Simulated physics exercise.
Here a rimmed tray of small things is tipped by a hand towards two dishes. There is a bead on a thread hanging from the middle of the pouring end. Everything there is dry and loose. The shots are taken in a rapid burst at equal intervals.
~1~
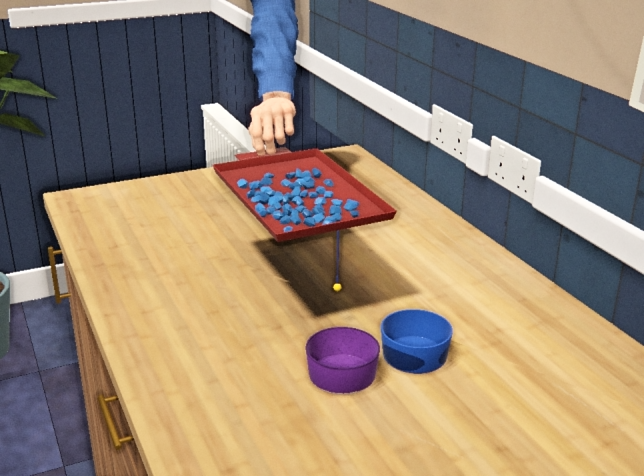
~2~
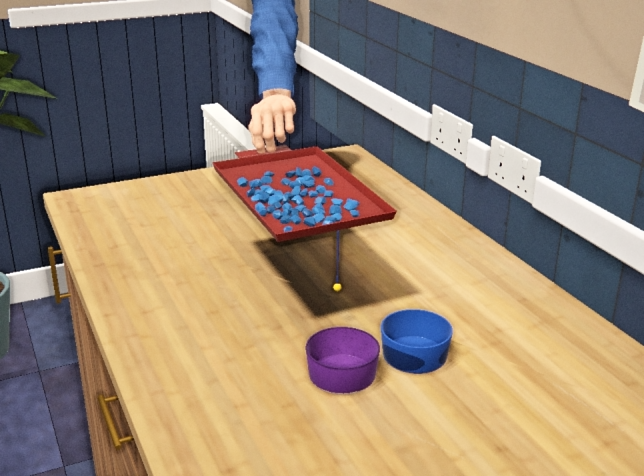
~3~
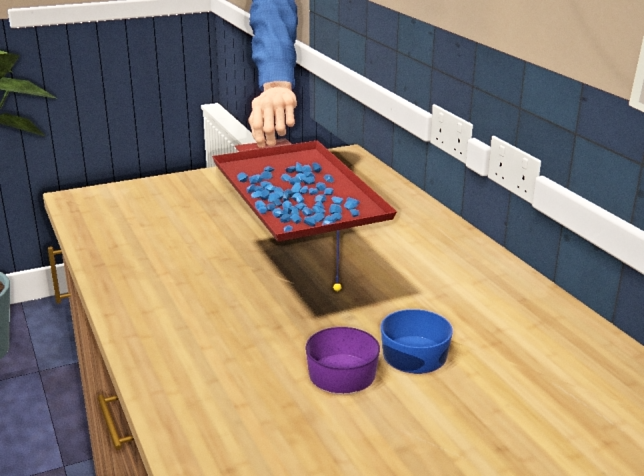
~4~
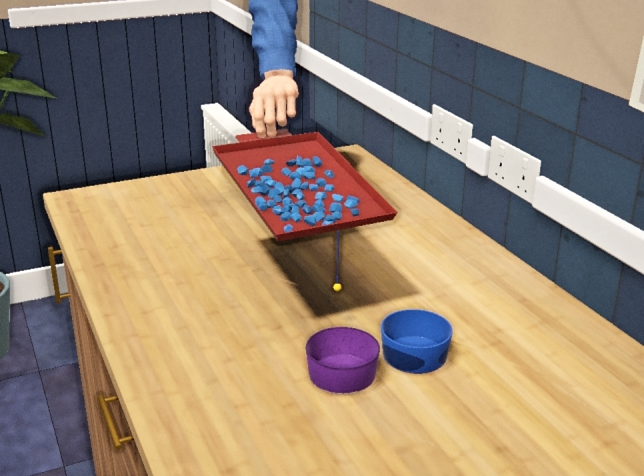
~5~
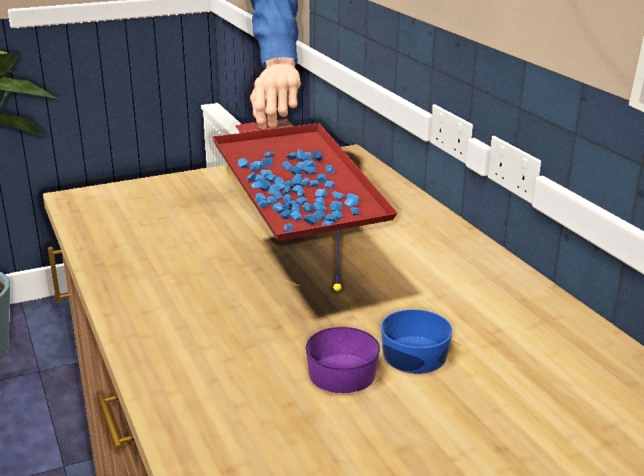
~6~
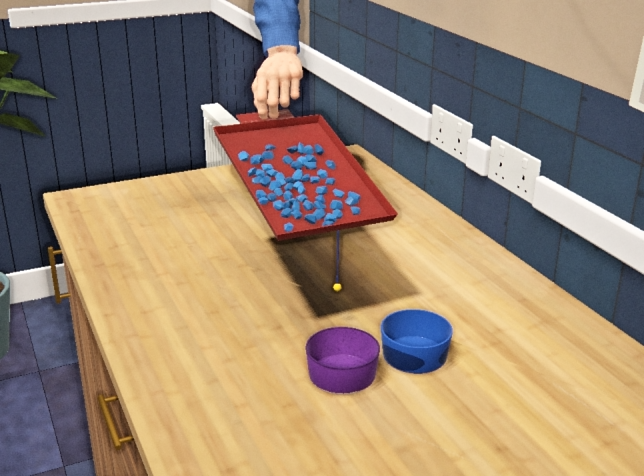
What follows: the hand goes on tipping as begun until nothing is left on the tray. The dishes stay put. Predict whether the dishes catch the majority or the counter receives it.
The caught share falls below half.
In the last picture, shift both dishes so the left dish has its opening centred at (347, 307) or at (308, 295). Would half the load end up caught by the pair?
Held in all, by try: A larger portion, then a smaller portion.
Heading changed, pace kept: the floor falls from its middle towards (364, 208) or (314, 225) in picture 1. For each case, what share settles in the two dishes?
Shares: About 0 in a hundred, then about 0 in a hundred.
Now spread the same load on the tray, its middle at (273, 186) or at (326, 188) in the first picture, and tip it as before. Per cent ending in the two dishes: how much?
First case: Some 0 %; second case: Some 0 %.
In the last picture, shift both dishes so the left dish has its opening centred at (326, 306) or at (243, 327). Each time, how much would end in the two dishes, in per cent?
Trial 1 50%, trial 2 20%.
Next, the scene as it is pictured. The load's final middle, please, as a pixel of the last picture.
Somewhere close to (364, 335) in the last picture.
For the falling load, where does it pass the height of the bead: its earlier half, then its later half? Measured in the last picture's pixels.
(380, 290) for the early half, (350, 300) for the late half.
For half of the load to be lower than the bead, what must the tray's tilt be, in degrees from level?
Approx. reading: About 95°.
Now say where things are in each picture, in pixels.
The first picture shows corners of the pouring end (278, 233) and (393, 210), level; middle of the load (297, 201), aquarium stones; left dish (359, 378); right dish (434, 358); bead on its thread (337, 287).
The second picture shows corners of the pouring end (278, 233) and (393, 210), level; middle of the load (297, 200).
The third picture shows corners of the pouring end (278, 232) and (393, 211), tipped barely, level across its low end; middle of the load (297, 197).
The fourth picture shows corners of the pouring end (278, 232) and (394, 211), tipped a little, level across its low end; middle of the load (297, 193).
The fifth picture shows corners of the pouring end (279, 232) and (394, 212), tipped a little, level across its low end; middle of the load (297, 190).
The sixth picture shows corners of the pouring end (279, 232) and (394, 213), tipped a little, level across its low end; middle of the load (298, 186); left dish (359, 378); right dish (434, 358).
Just after the last frame, tray tipped steeply; almost all on the tray; just a few in the air.
A moment on, tray tipped right over; just a few on the tray; just a few in the left dish; the larger part outside both; roughly a quarter in the air.
Further on, tray tipped past a quarter turn; just a few in the left dish; almost all outside both.
When it is over, tray tipped past a quarter turn; just a few in the left dish; not one in the right dish; almost all outside both.
